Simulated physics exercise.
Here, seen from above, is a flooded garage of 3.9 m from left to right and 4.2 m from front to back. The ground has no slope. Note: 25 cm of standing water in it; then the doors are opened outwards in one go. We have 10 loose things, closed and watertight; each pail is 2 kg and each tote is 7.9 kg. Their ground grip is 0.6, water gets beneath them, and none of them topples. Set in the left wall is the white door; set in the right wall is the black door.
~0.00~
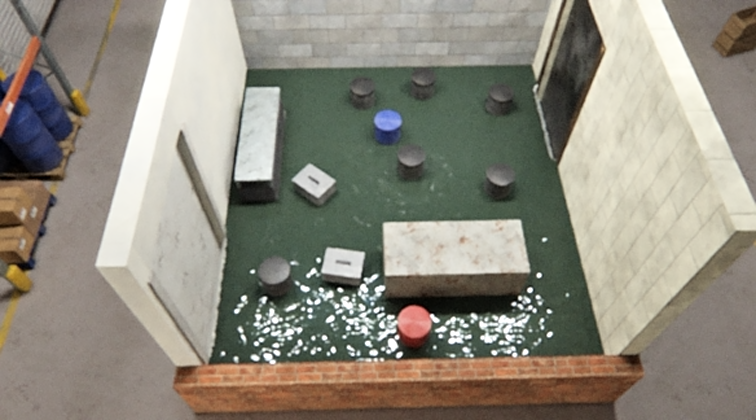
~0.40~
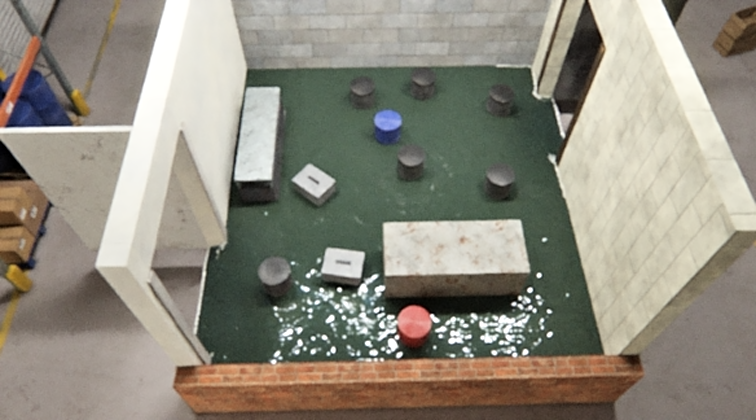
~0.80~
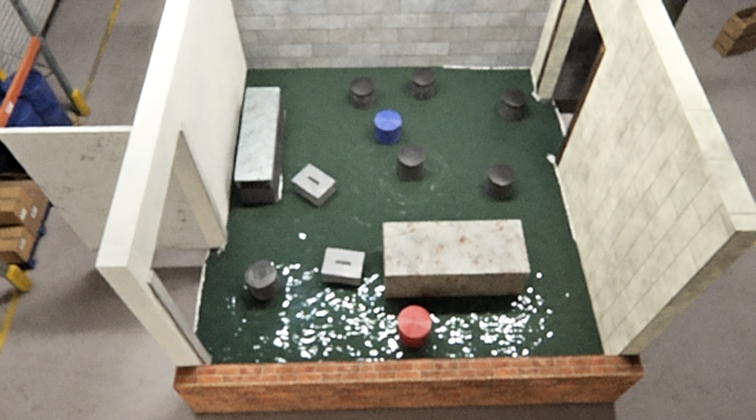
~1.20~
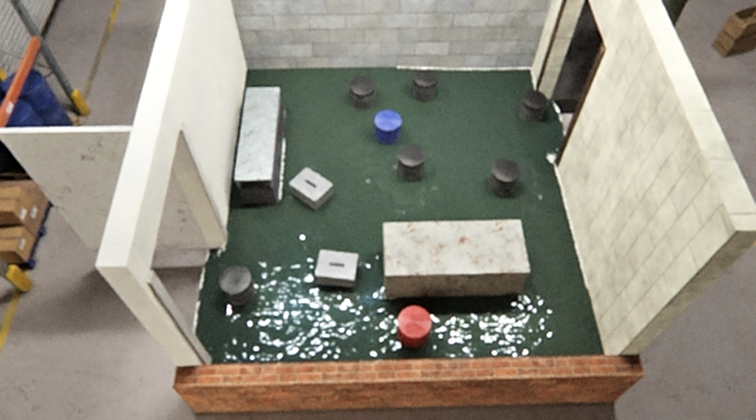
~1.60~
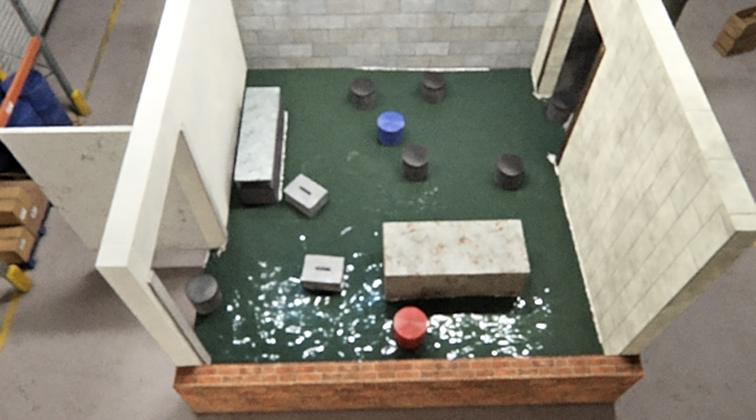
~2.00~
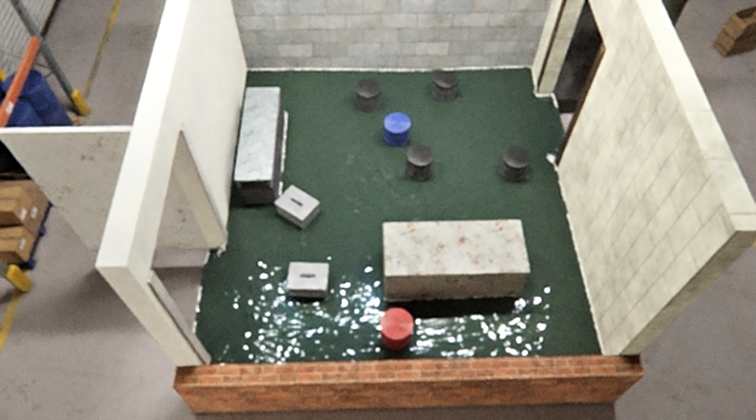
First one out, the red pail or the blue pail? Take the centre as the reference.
The red one is out first.
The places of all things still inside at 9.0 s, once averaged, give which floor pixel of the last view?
(440, 151).
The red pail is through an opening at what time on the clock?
That happens at about 6.5 s.
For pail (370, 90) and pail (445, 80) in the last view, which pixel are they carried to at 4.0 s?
Estimated pixels: (395, 96) and (486, 80).
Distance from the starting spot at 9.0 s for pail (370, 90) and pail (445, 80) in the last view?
In that order: 80 cm, gone out.
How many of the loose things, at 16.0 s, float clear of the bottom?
Count: 2.
After 4.0 s the red pail is near (320, 328), 0.9 m from its start, afloat; the blue pail is near (416, 127), 0.3 m from its start, afloat; 4 of 10 are out; 6 afloat.
After 9.0 s the red pail has gone out (at 6.7 s); the blue pail is near (452, 132), 0.8 m from its start, afloat; 7 of 10 are out; 3 afloat.
After 16.0 s the red pail has gone out (at 6.7 s); the blue pail has gone out (at 15.9 s); 8 of 10 are out; 2 afloat.
After 20.0 s the red pail has gone out (at 6.7 s); the blue pail has gone out (at 15.9 s); 9 of 10 are out; 1 afloat.
